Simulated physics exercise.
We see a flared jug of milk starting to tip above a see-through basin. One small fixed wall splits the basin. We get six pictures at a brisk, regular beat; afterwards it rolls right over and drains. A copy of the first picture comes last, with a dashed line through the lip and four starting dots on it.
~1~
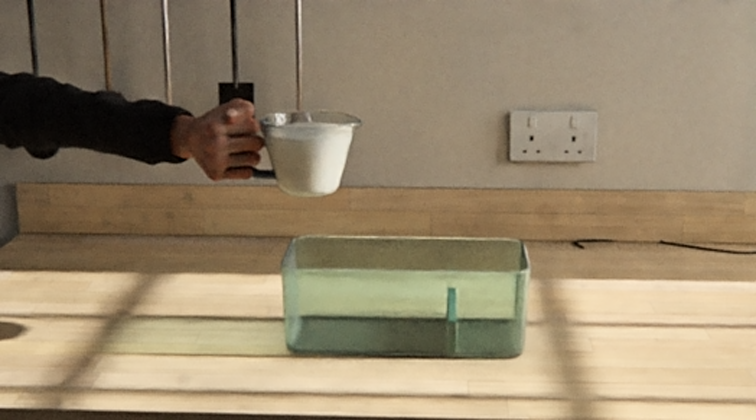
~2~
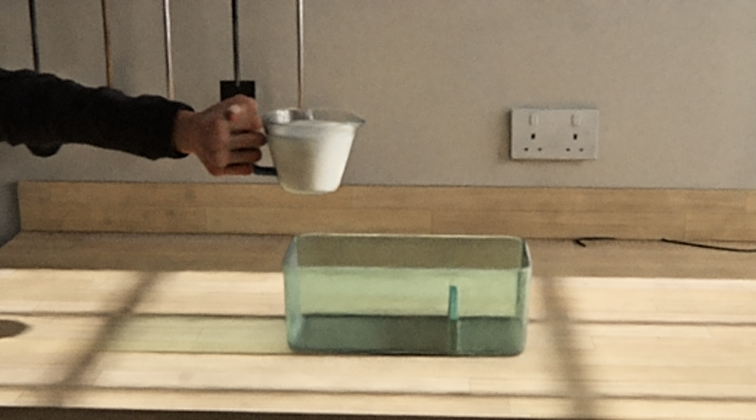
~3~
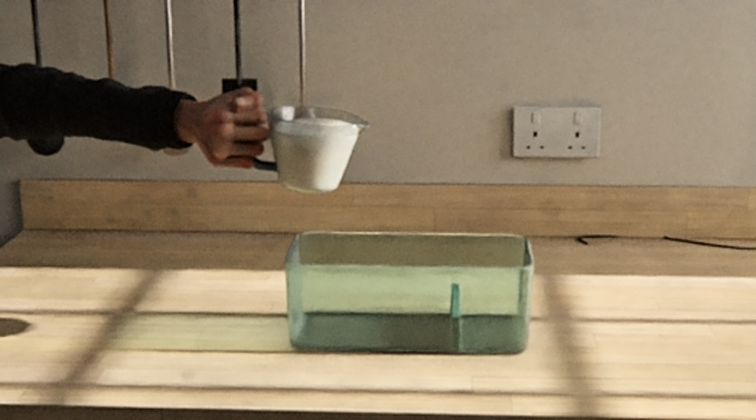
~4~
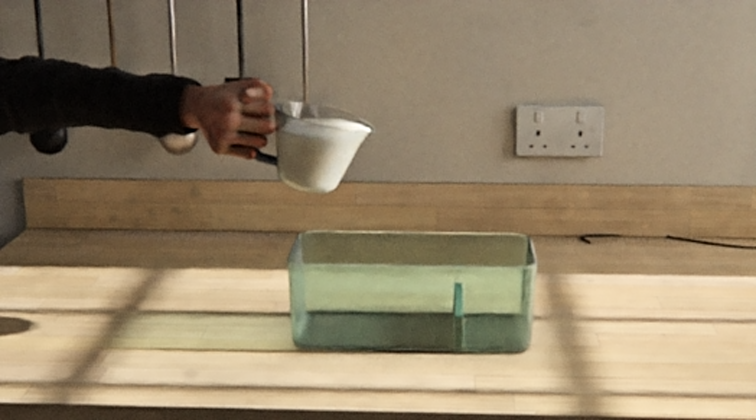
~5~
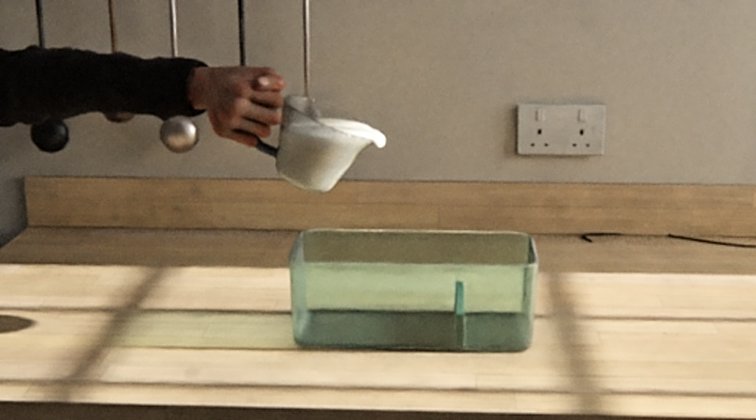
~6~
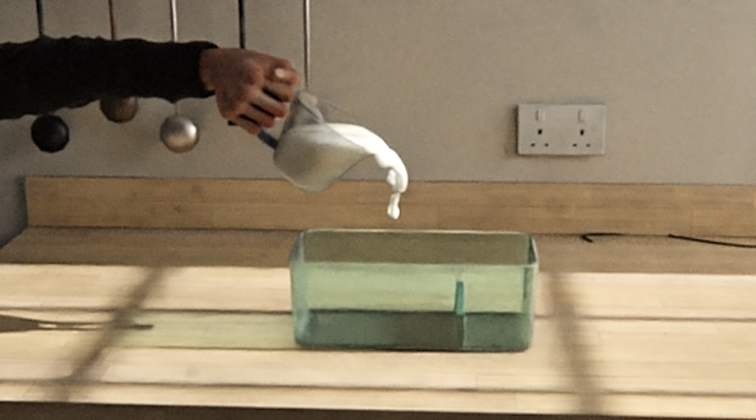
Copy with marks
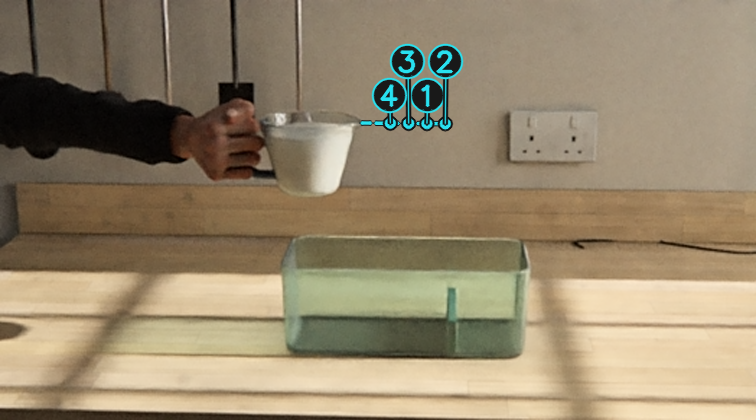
In this clip, a hand holds a clear jug of white liquid above a see-through greenish basin on a wooden counter, then tilts it steadily to the right until the liquid slips over the lip in a short, uneven stream.
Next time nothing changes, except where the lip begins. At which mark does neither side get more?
It is 3.
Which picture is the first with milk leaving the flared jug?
Picture 5.
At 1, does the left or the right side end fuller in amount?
The right side.
On the marked copy, 1 at (426, 123); 2 at (445, 123); 3 at (408, 123); 4 at (390, 123).
With 1, about 22 % ends left of the wall and 77 % right of it.
With 2, about 27 % ends left of the wall and 71 % right of it.
With 3, about 47 % ends left of the wall and 52 % right of it.
With 4, about 78 % ends left of the wall and 20 % right of it.
